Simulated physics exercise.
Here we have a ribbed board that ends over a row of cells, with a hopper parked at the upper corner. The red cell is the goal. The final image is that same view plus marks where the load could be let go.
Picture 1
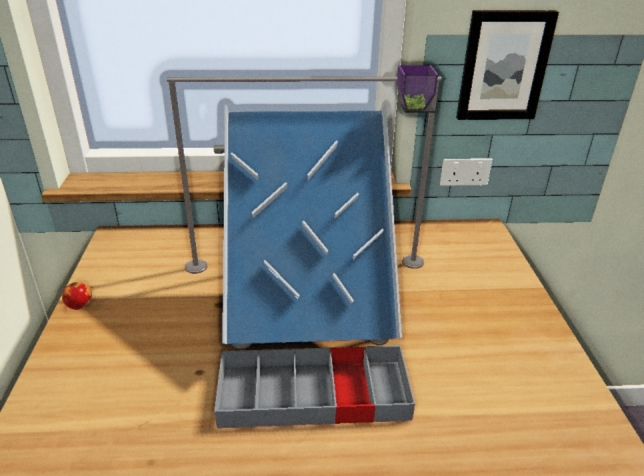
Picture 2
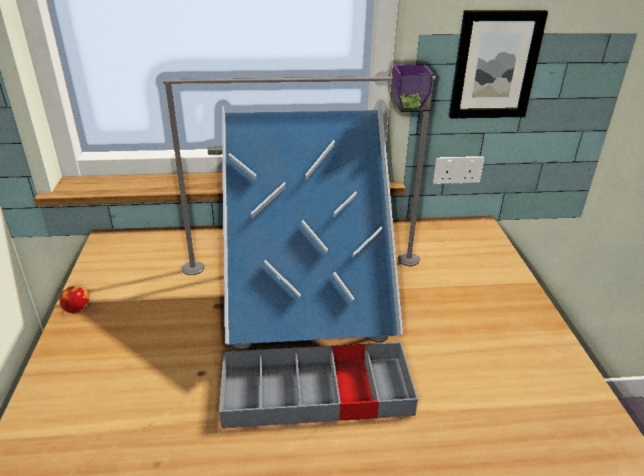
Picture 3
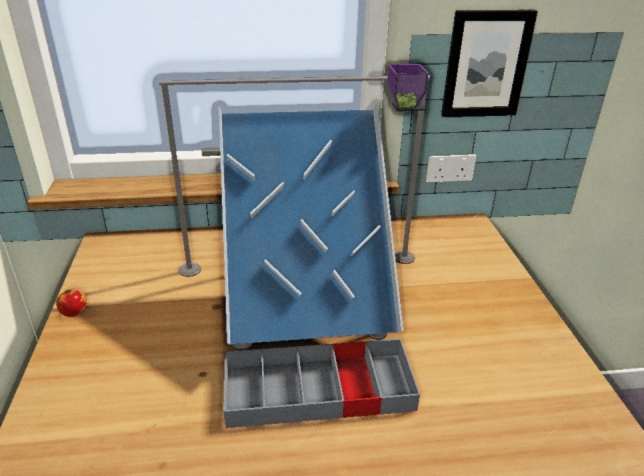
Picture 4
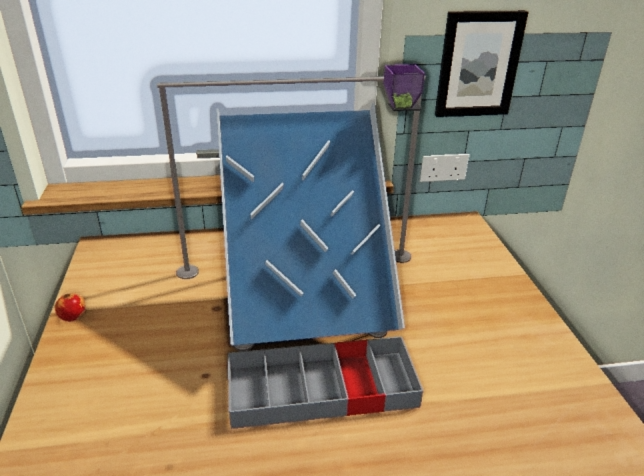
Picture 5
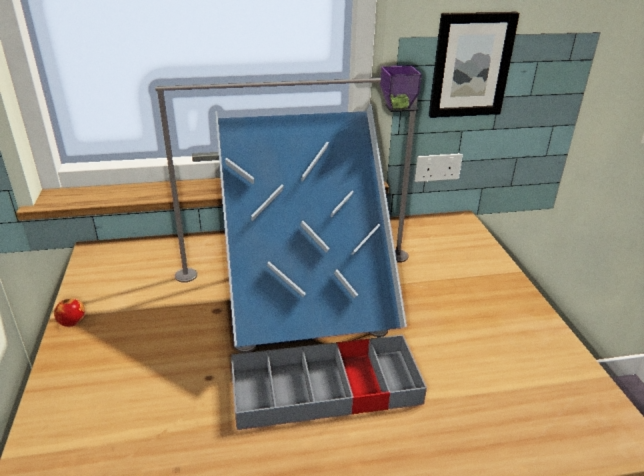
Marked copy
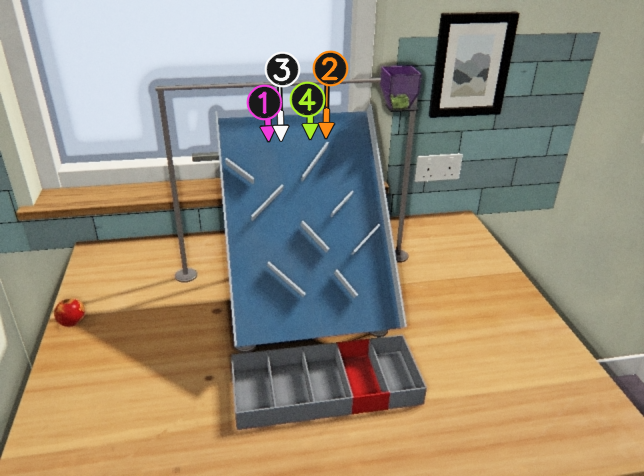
The view drifted slightly around a wooden table, where a blue ribbed board leaned above a row of grey cells with one red, while the purple hopper and red apple-like object stayed put.
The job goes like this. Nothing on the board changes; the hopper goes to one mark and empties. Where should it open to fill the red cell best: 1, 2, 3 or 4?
The best mark is 4.
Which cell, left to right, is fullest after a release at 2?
The fifth.
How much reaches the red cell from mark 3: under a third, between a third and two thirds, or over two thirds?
It is under a third.
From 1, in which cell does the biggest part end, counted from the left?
The first.
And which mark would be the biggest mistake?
That would be 1.
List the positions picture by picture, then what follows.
Hopper at (415, 101), dried peas, door shut, in the first picture.
Ribs (229, 154) to (256, 175), (306, 175) to (334, 141), (252, 214) to (285, 183), in the second picture.
Ribs (333, 212) to (354, 191), (301, 220) to (327, 249), (353, 252) to (380, 226), in the third picture.
Ribs (266, 261) to (303, 294), (335, 270) to (356, 296), in the fourth picture.
Red cell at (371, 402), number 4 of 5 from the left, in the fifth picture.
On the marked copy, mark 1 meets the board at (268, 135); mark 2 meets the board at (326, 132); mark 3 meets the board at (280, 135); mark 4 meets the board at (310, 133).
For mark 1, a small part in the red cell, most in other cells.
For mark 2, about a quarter in the red cell, about two thirds in other cells.
For mark 3, about a quarter in the red cell, about two thirds in other cells, a small part outside the box.
For mark 4, about two thirds in the red cell, about a third in other cells.
